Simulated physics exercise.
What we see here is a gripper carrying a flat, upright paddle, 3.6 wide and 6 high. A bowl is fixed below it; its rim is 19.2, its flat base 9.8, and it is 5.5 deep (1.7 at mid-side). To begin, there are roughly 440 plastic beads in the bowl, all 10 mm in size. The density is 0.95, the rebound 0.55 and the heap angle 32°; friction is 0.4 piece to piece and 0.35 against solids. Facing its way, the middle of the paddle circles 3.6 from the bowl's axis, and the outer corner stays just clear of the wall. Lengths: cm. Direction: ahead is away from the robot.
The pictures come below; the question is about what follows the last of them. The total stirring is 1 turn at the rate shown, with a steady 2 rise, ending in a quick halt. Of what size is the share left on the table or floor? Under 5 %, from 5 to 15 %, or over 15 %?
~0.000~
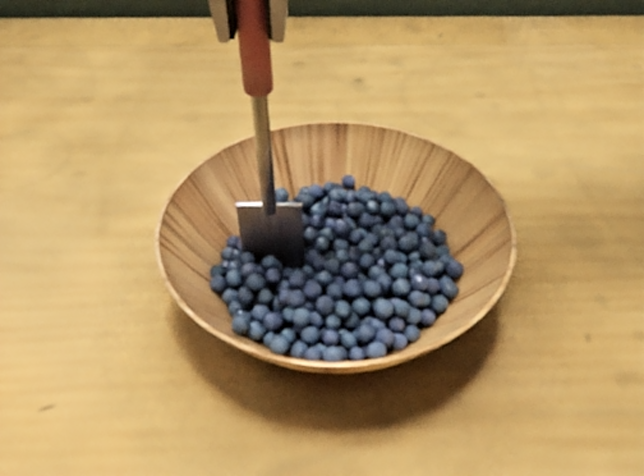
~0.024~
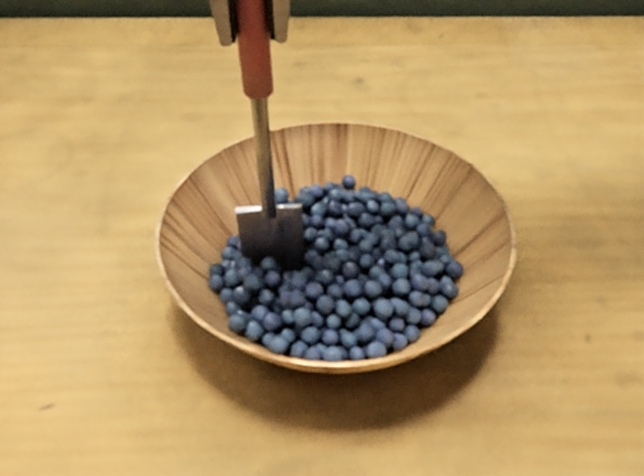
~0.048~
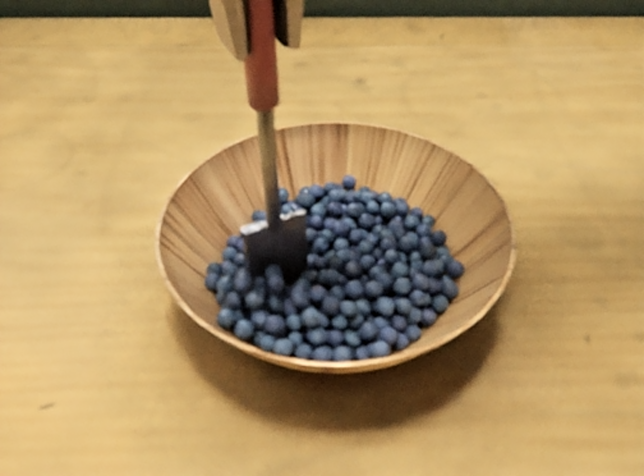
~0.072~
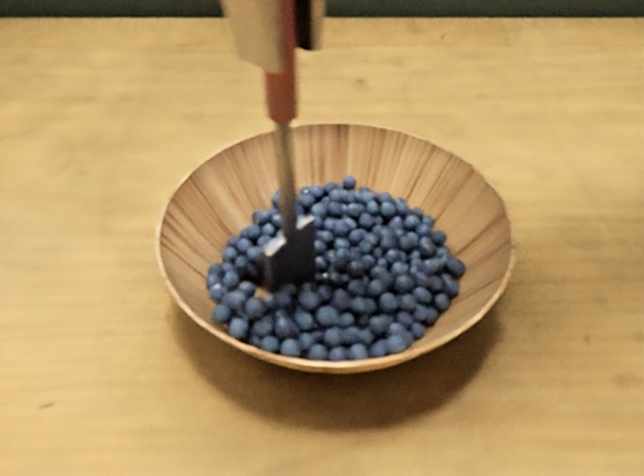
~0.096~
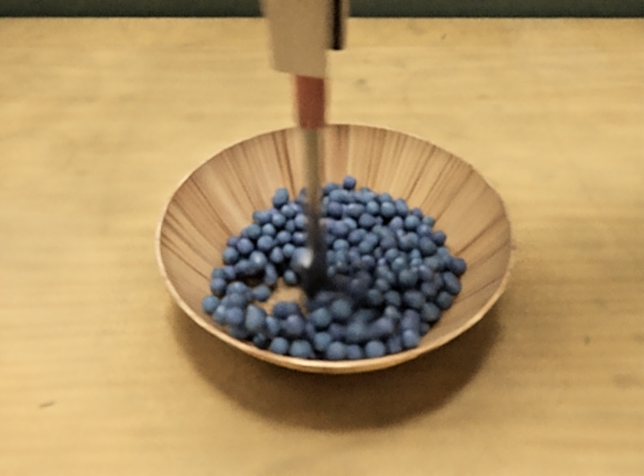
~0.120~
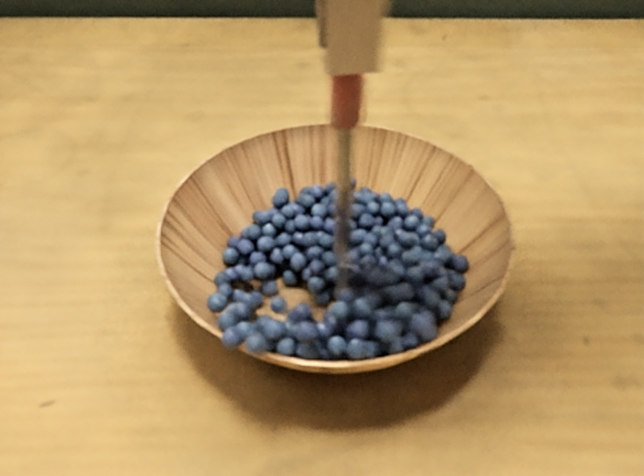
From 5 to 15 %.
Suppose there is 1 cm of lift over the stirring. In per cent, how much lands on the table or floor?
My guess is close to 10 per cent.
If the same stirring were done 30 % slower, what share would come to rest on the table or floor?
Then roughly 0 %.
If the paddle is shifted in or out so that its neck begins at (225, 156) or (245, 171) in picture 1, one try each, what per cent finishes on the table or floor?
Close to 5 per cent for the first and close to 15 per cent for the second.
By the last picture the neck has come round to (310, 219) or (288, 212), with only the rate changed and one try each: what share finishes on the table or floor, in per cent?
Close to 0 and 0 in a hundred.
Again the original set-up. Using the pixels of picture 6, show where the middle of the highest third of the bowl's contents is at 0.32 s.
I'd point to about (345, 184).
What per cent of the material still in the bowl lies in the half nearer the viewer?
Around 50 per cent of what the bowl keeps.
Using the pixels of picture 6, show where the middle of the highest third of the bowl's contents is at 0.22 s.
Around (427, 222).
By 0.22 s, 195° round, highest piece 8 above the table; 427 in the bowl, 2 on the table or floor, 7 in flight or on the tool.
By 0.32 s, 292° round, highest piece 7 above the table; 413 in the bowl, 13 on the table or floor, 10 in flight or on the tool.
By 0.57 s, 0° round, highest piece 5 above the table; 400 in the bowl, 36 on the table or floor.
By 1.27 s, 0° round, highest piece 4 above the table; 400 in the bowl, 36 on the table or floor.
Final count, 400 in the bowl, 36 on the table or floor. That is 8 % on the table or floor.
